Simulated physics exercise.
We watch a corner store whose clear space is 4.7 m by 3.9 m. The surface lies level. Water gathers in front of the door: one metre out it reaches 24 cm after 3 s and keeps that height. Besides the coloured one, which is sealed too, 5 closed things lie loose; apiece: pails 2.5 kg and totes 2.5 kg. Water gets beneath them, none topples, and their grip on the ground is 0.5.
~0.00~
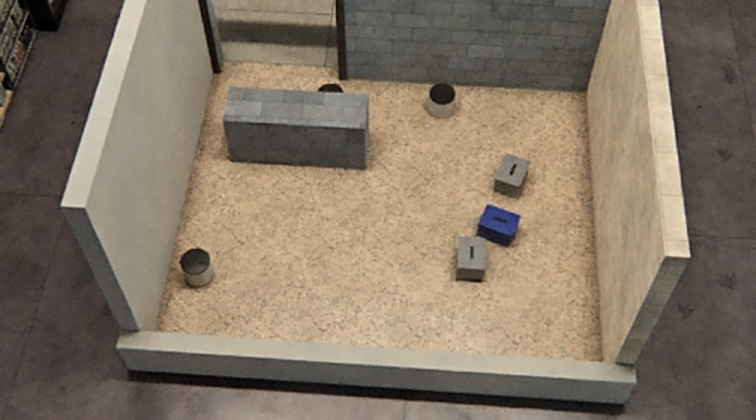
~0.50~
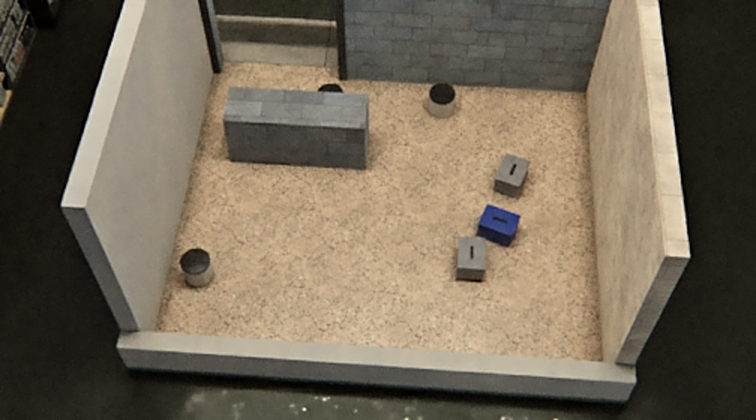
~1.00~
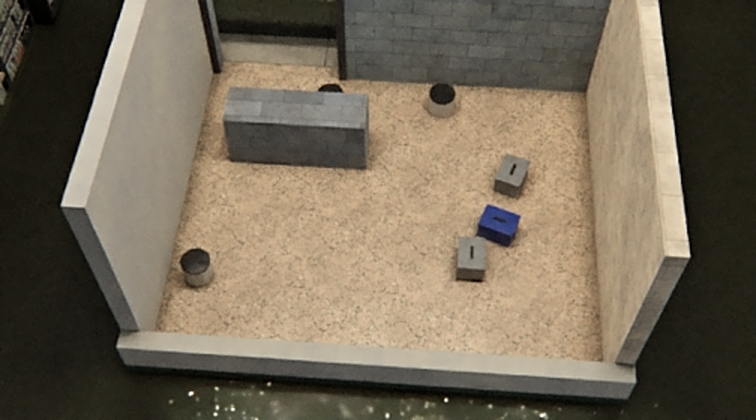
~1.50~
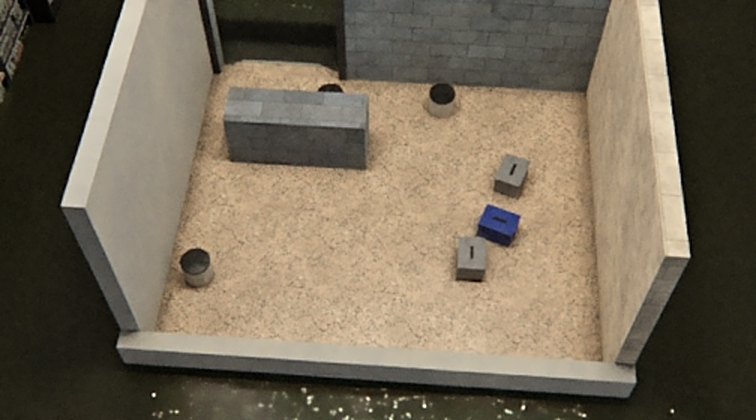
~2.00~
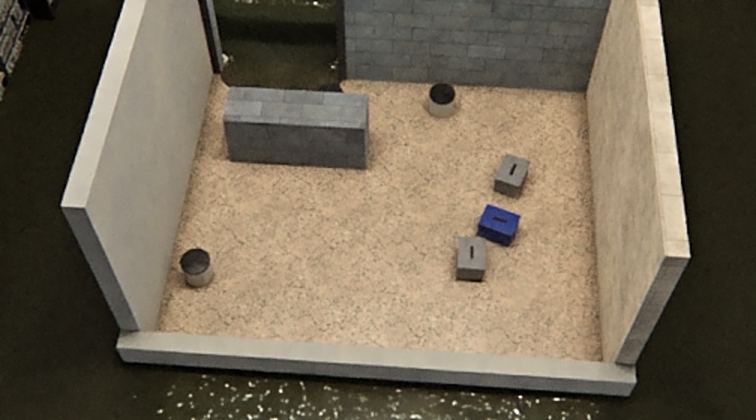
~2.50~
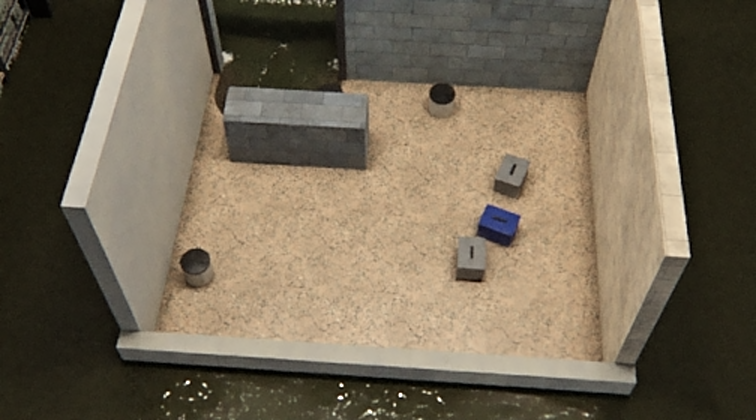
Walled room with a low block wall, pails and a blue box standing still as dark water surrounds it and enters the doorway.
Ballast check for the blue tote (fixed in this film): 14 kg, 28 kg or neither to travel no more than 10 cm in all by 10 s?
For it, the smaller load will do.
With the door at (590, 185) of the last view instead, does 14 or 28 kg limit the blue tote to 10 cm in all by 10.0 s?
In that case only the higher weight holds it.
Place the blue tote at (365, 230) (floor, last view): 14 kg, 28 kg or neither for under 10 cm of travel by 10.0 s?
Either load holds.
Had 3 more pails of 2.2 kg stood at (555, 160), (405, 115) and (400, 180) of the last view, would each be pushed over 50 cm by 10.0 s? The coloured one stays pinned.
In turn: More, over, short of it.
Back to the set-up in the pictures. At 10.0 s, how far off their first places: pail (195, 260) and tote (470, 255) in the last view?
In that order: 300 cm, 40 cm.
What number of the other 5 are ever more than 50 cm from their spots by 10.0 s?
That makes 4.
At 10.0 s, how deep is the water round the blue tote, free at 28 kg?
Roughly 10 cm.
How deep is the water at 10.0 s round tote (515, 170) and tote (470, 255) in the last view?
About 17 and 10 cm.
After 3.5 s the blue tote would be 0 cm from its start with 14 kg and 0 cm from its start with 28 kg; 0 cm of water round it then.
After 4.5 s the blue tote would be 0 cm from its start with 14 kg and 0 cm from its start with 28 kg; 0 cm of water round it then.
After 7.0 s the blue tote would be 0 cm from its start with 14 kg and 0 cm from its start with 28 kg; 3 cm of water round it then.
After 10.0 s the blue tote would be 1 cm from its start with 14 kg and 0 cm from its start with 28 kg; 10 cm of water round it then.
